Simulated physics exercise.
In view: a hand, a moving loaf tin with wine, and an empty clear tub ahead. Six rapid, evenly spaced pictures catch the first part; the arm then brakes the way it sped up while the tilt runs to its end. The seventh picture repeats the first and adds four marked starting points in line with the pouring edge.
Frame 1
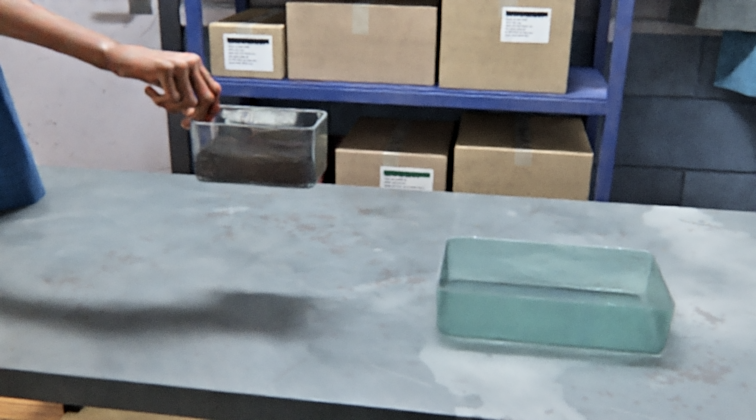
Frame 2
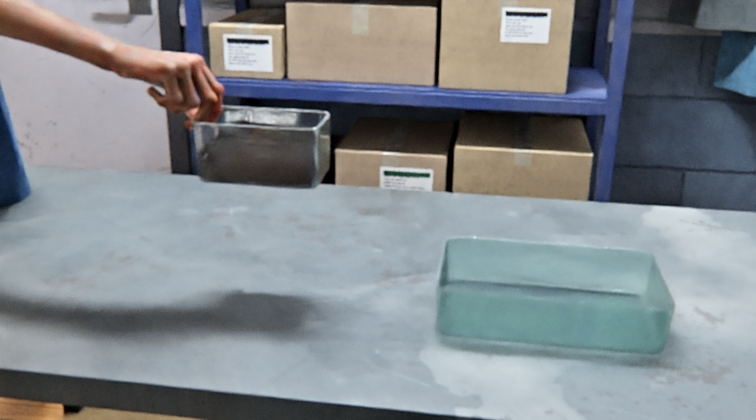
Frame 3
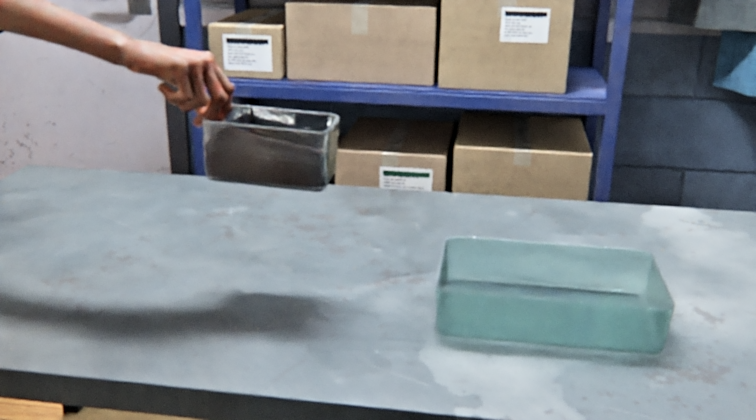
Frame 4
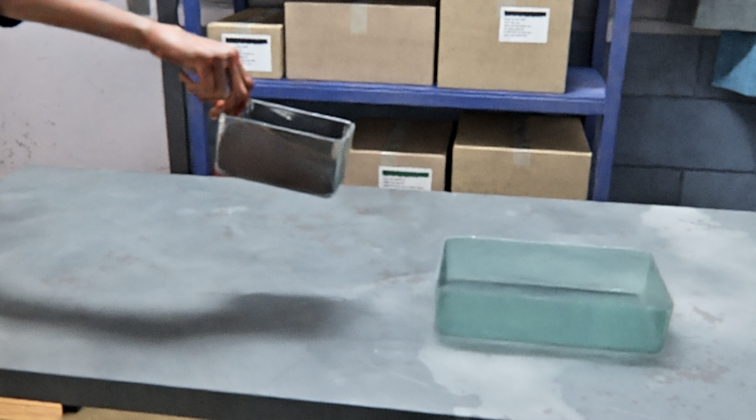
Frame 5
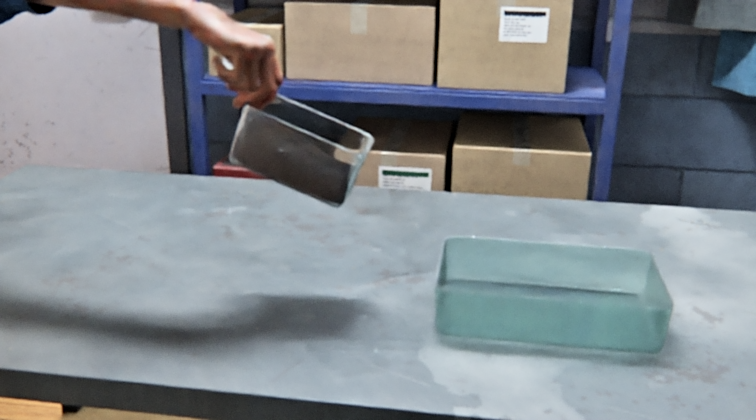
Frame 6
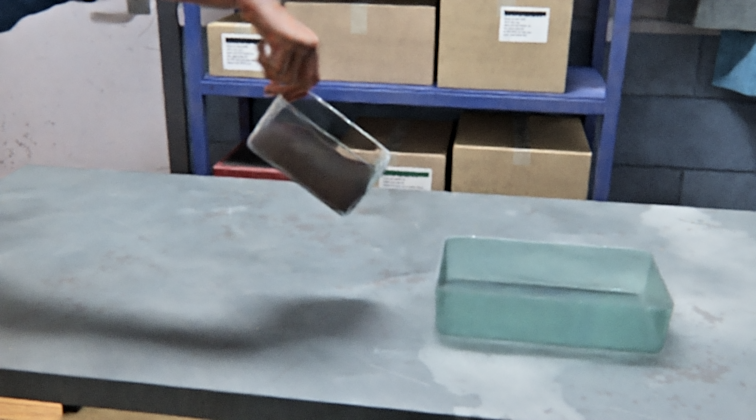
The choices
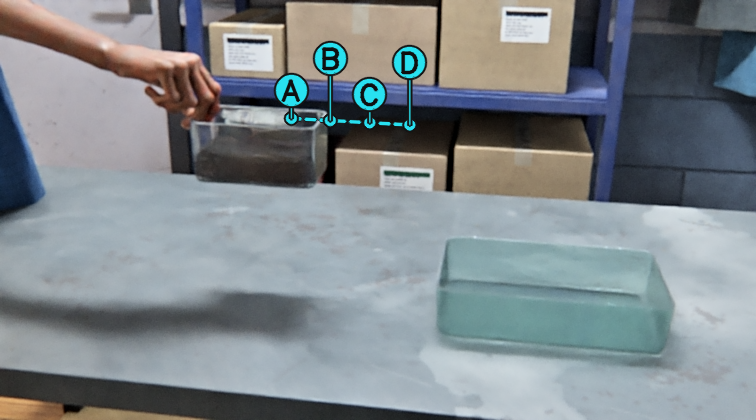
A hand held a clear rectangular container of dark liquid above a gray table, then moved it to the right and tilted it steadily, while a greenish clear tub sat still on the tabletop.
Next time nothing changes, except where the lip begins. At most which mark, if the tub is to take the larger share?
Spot A.
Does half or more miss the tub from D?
No.
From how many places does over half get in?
All of them.
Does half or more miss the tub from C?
No, that is safe.
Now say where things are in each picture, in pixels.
Upright, lip at (319, 120); tub from (437, 331) to (664, 352); nothing has left yet.
Upright, lip at (322, 120); nothing has left yet.
Tipped about 2°, lip at (332, 123); nothing has left yet.
Tipped about 10°, lip at (348, 132); nothing has left yet.
Tipped about 21°, lip at (368, 145); nothing has left yet.
Tipped about 35°, lip at (386, 162); nothing has left yet.
On the marked copy, A at (291, 118); B at (330, 120); C at (369, 122); D at (409, 124).
Choosing A, about 68 % lands in the tub, 25 % falls short and 8 % goes beside or beyond.
Choosing B, about 84 % lands in the tub, 8 % falls short and 8 % goes beside or beyond.
Choosing C, about 80 % lands in the tub, 3 % falls short and 17 % goes beside or beyond.
Choosing D, about 70 % lands in the tub, 3 % falls short and 28 % goes beside or beyond.
